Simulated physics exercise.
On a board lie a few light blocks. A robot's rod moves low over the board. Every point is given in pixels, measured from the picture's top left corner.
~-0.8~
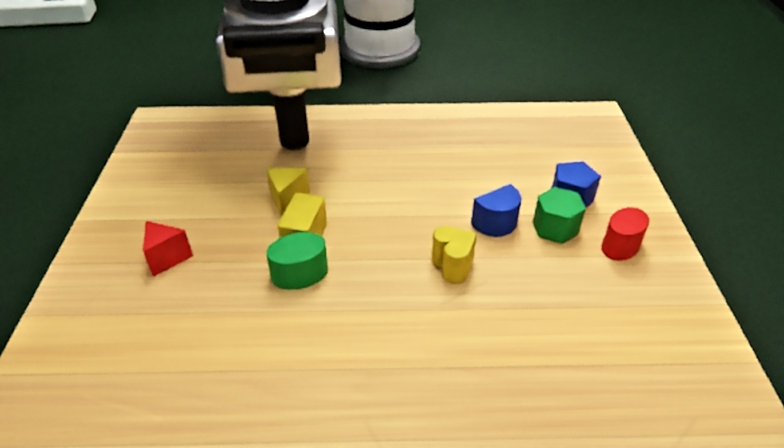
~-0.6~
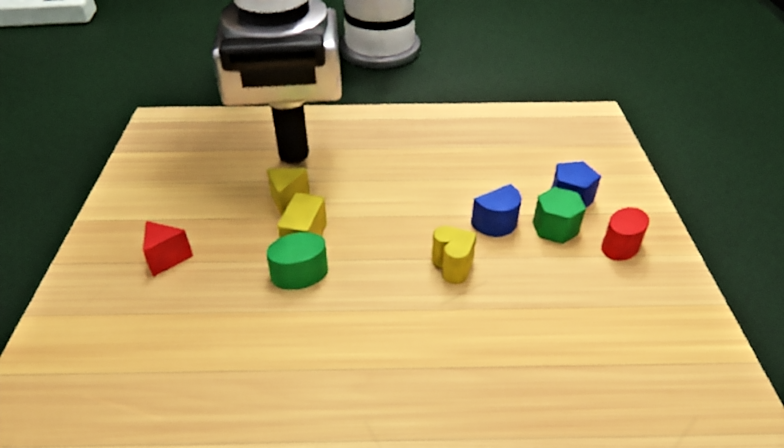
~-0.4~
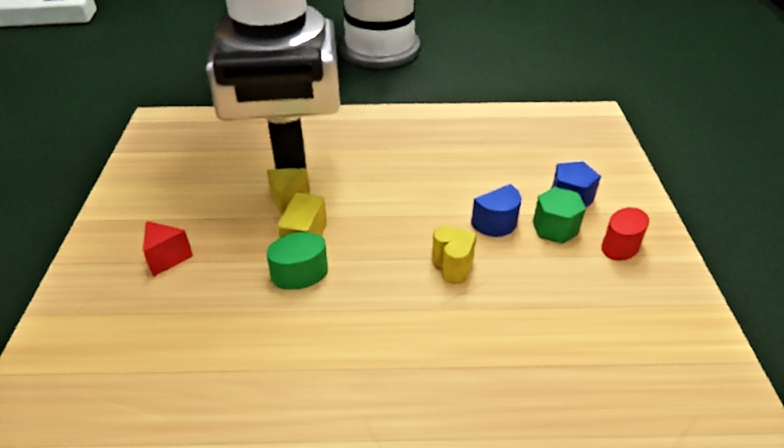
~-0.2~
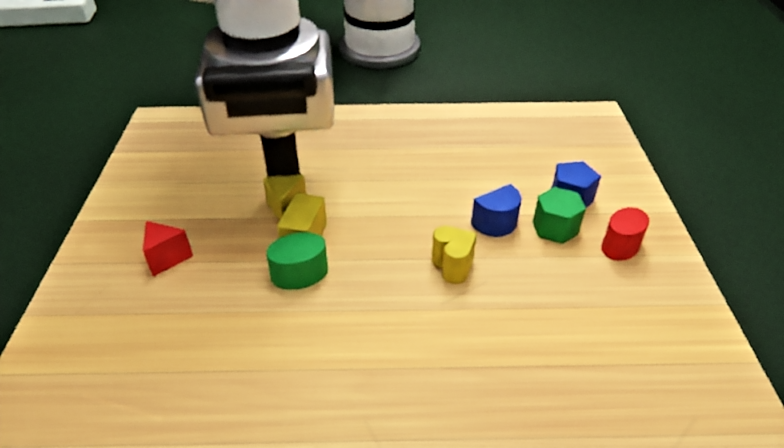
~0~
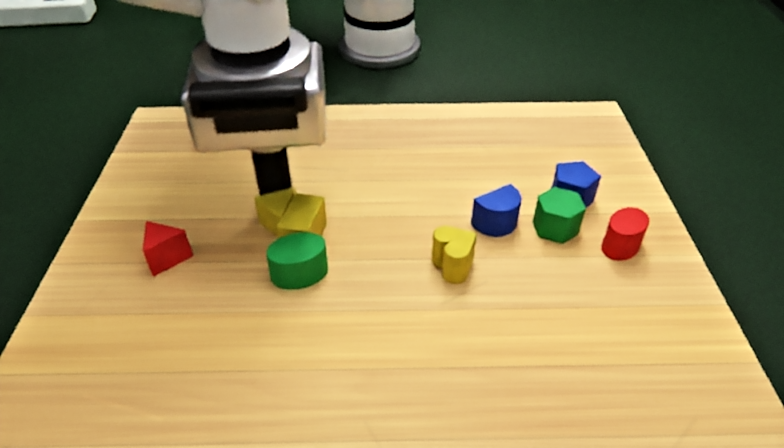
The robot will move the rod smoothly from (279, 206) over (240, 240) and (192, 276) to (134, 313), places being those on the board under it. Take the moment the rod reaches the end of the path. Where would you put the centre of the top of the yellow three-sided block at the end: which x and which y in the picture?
I think it will end close to (262, 222).
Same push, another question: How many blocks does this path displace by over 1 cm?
By the end of the path, one block has moved more than about a centimetre.
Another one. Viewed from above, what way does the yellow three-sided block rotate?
Top view: Counterclockwise.
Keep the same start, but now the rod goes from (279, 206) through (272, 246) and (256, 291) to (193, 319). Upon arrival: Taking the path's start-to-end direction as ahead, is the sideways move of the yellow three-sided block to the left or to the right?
Towards the left-hand side.
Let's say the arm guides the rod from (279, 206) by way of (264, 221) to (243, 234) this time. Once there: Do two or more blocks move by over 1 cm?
No, it doesn't check out.
On the path given first. One third of the way, rod (237, 233); yellow three-sided block (262, 222), turned 30° anticlockwise.
Two thirds of the way, rod (189, 268); yellow three-sided block (262, 222), turned 35° anticlockwise.
At the end, rod (130, 305); red three-sided block not moved; yellow three-sided block (262, 222), turned 35° anticlockwise.
